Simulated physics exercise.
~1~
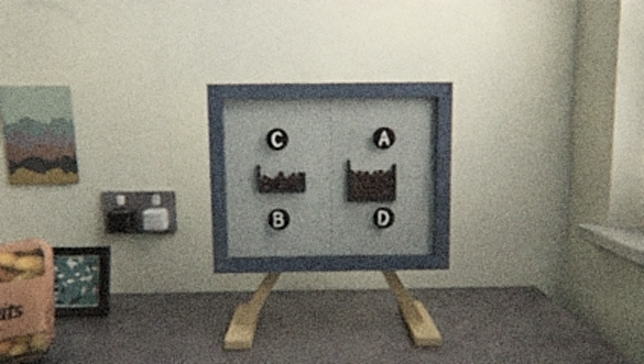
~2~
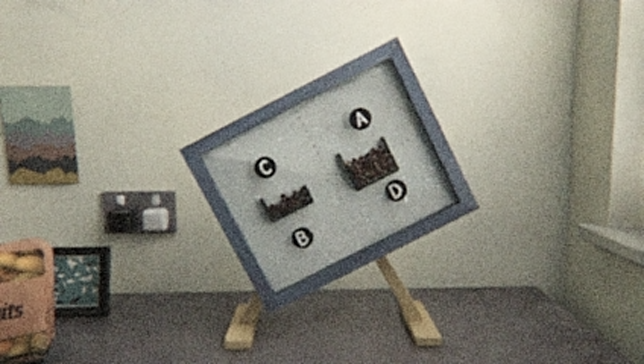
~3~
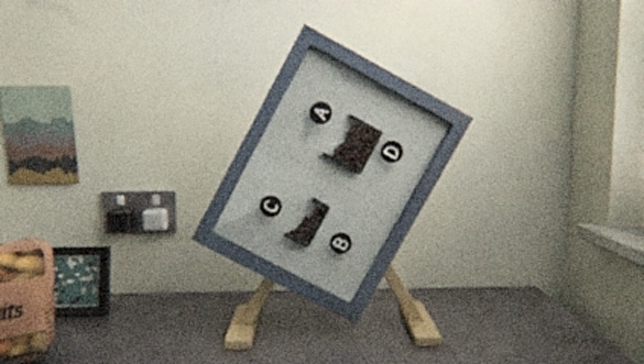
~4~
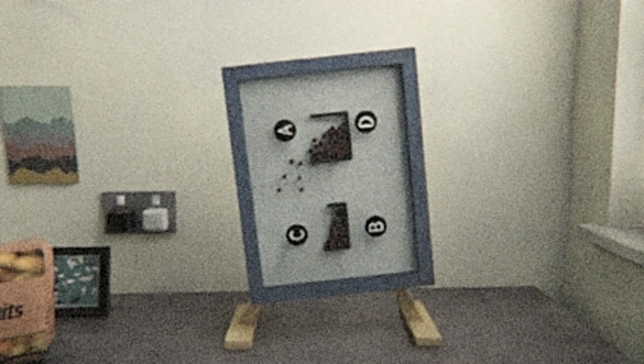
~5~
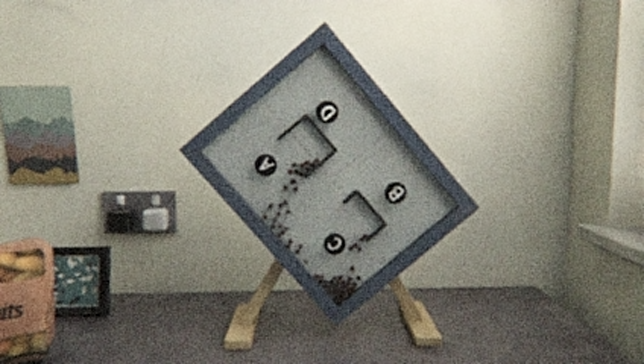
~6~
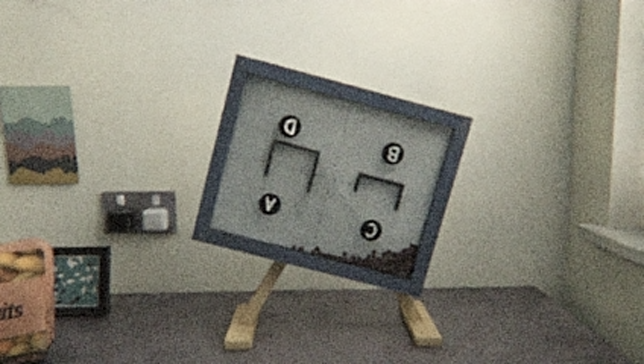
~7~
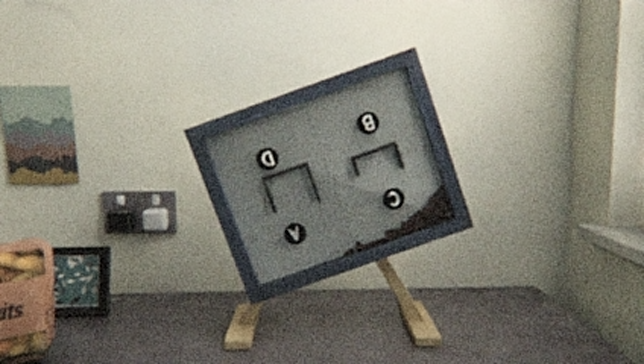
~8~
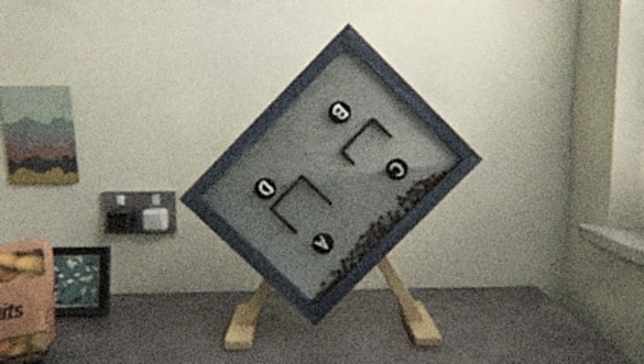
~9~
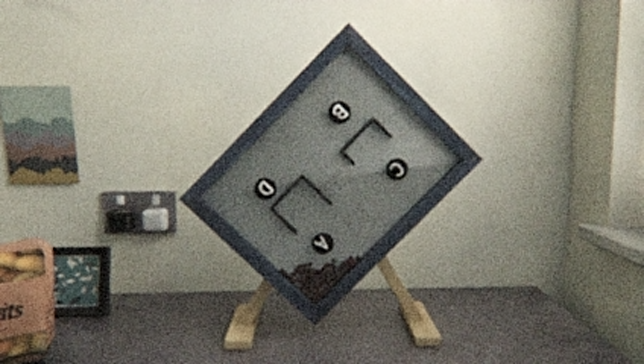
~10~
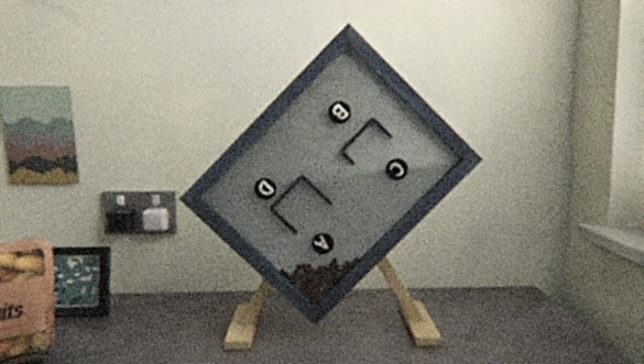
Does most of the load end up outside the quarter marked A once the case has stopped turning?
No, the beads slide down into the bottom corner and come to rest in the quarter marked A.
